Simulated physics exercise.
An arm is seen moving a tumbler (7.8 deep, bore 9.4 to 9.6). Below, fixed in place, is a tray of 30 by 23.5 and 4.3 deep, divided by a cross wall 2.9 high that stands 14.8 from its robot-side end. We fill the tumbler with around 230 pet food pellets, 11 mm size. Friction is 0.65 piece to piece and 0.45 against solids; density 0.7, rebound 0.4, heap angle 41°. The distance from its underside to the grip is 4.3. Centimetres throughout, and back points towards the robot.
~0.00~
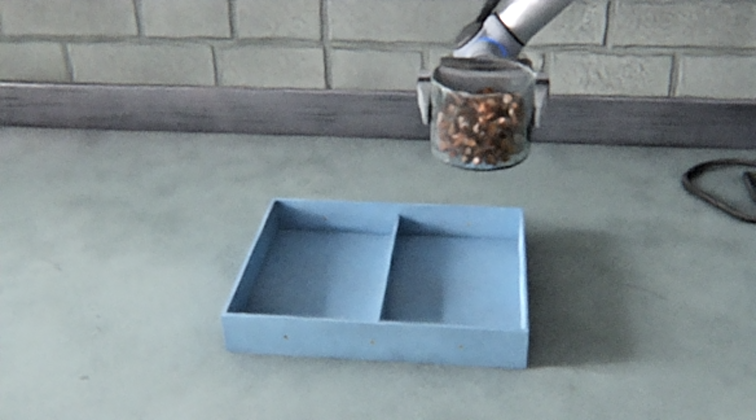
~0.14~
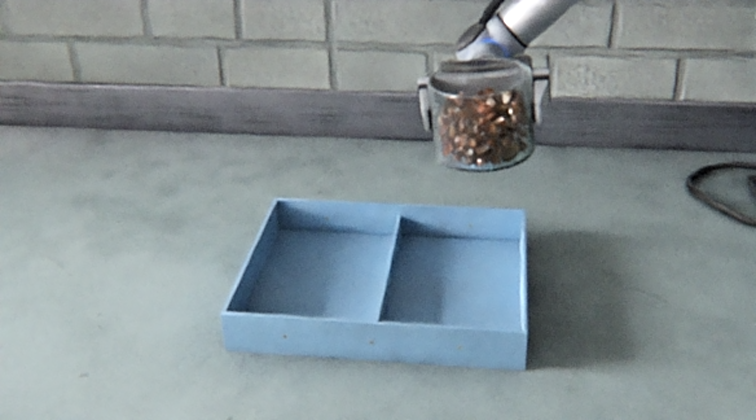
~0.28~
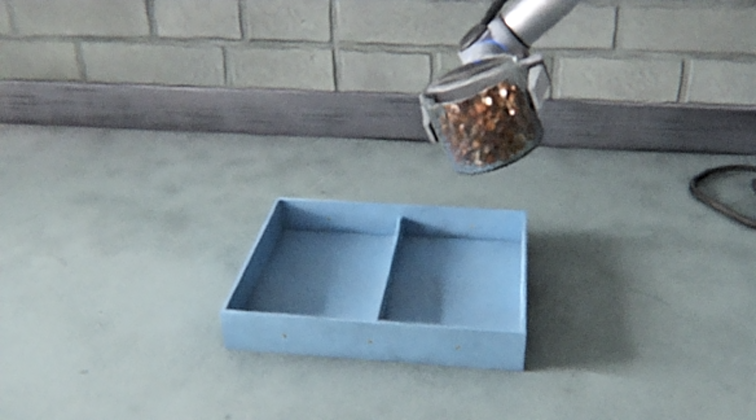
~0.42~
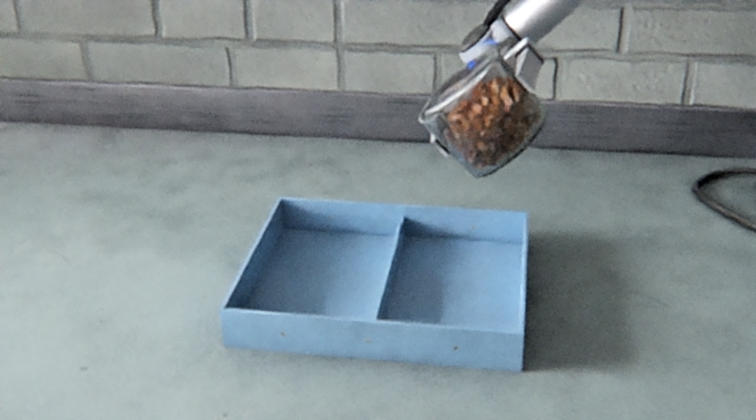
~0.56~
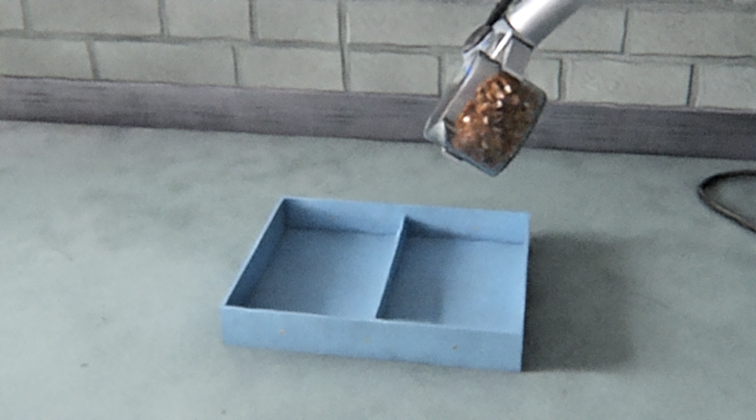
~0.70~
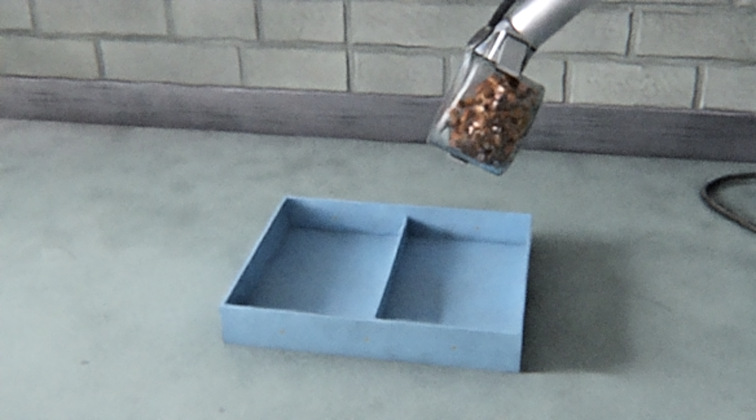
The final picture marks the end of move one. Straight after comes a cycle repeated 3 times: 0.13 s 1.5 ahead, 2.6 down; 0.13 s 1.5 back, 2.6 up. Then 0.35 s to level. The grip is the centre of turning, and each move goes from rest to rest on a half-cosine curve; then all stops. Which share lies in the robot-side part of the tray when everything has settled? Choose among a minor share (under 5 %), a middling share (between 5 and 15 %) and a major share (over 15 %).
A minor share.
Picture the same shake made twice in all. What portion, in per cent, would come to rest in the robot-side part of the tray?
Near 0 per cent.
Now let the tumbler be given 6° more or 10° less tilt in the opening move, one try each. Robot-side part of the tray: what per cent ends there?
0 and 0 percent.
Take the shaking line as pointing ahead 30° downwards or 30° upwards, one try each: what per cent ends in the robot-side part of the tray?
Result: Approx. 0 % and 10 %, one try each.
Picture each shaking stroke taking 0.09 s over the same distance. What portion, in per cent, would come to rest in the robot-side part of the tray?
It would be some 0 %.
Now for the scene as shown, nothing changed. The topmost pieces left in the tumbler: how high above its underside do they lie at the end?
7.0 cm.
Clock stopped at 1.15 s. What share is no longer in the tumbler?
Roughly 0 percent is out.
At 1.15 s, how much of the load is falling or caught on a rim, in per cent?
Logged share: Close to 0 per cent.
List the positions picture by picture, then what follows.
In the first frame, tumbler middle at (482, 115), level; upper third of the load around (484, 113), from x 440 to 525, top at y 90; 228 in the tumbler.
In the second frame, tumbler middle at (482, 116), tilted 6° forward; upper third of the load around (488, 115), from x 440 to 525, top at y 90.
In the third frame, tumbler middle at (484, 116), tilted 22° forward; upper third of the load around (501, 113), from x 445 to 530, top at y 90.
In the fourth frame, tumbler middle at (485, 115), tilted 43° forward; upper third of the load around (507, 106), from x 450 to 535, top at y 80.
In the fifth frame, tumbler middle at (486, 115), tilted 59° forward; upper third of the load around (509, 100), from x 460 to 535, top at y 75.
In the sixth frame, tumbler middle at (487, 115), tilted 65° forward; upper third of the load around (506, 100), from x 455 to 530, top at y 80; 228 in the tumbler.
By 1.15 s, tilted 65° forward, highest piece 24 above the table; 227 in the tumbler, 1 in the far-side part.
By 1.60 s, tilted 47° forward, highest piece 24 above the table; 227 in the tumbler, 1 in the far-side part.
By 2.03 s, level, highest piece 25 above the table; 227 in the tumbler, 1 in the far-side part.
By 3.08 s, level, highest piece 25 above the table; 227 in the tumbler, 1 in the far-side part.
Final count, 227 in the tumbler, 1 in the far-side part. That is 0 % in the robot-side part of the tray.
